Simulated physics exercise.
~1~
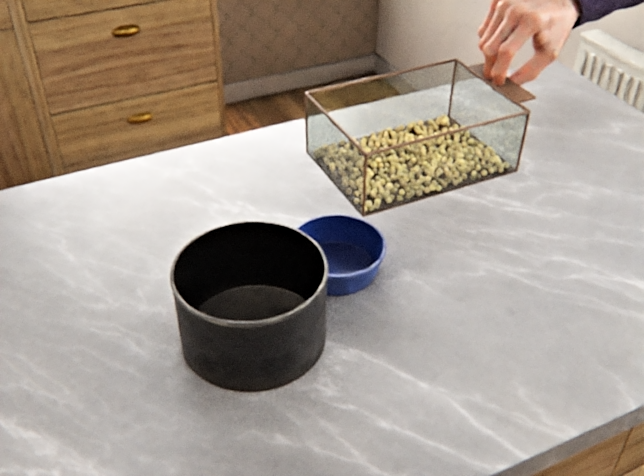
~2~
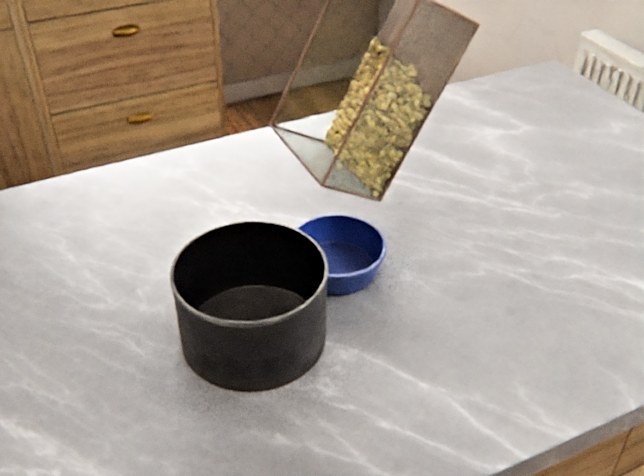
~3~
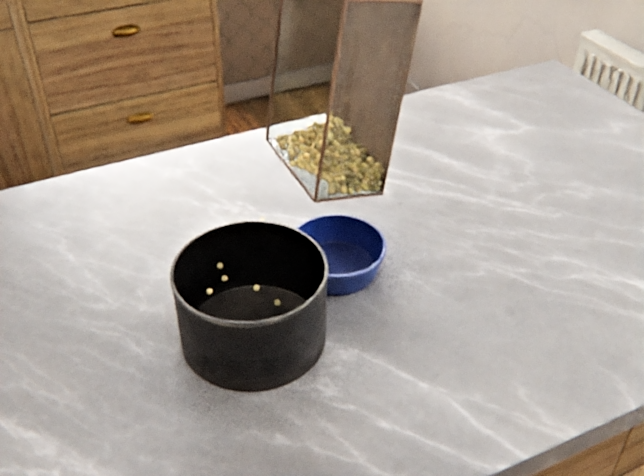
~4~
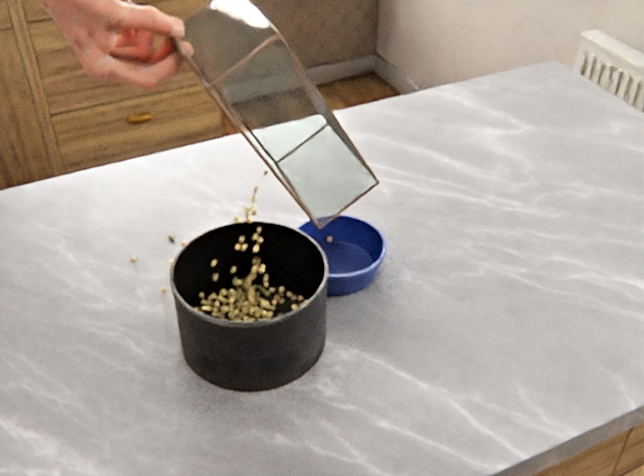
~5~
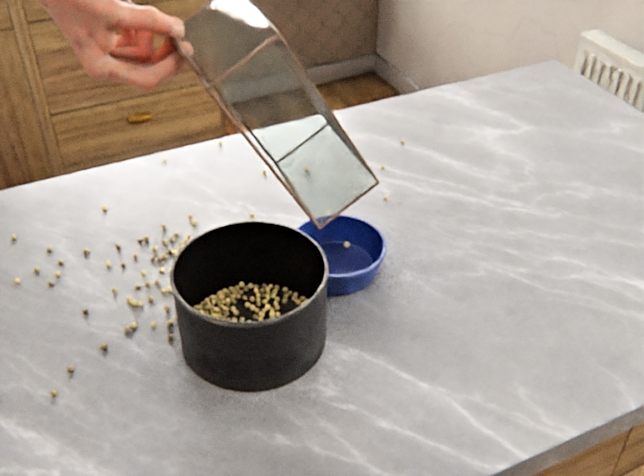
A glass box of soya beans, held by a hand, tilted up over the table, paused, then tipped further until it emptied, spilling beans into the black pot and across the tabletop, mostly to the left, with barely any in the blue dish.
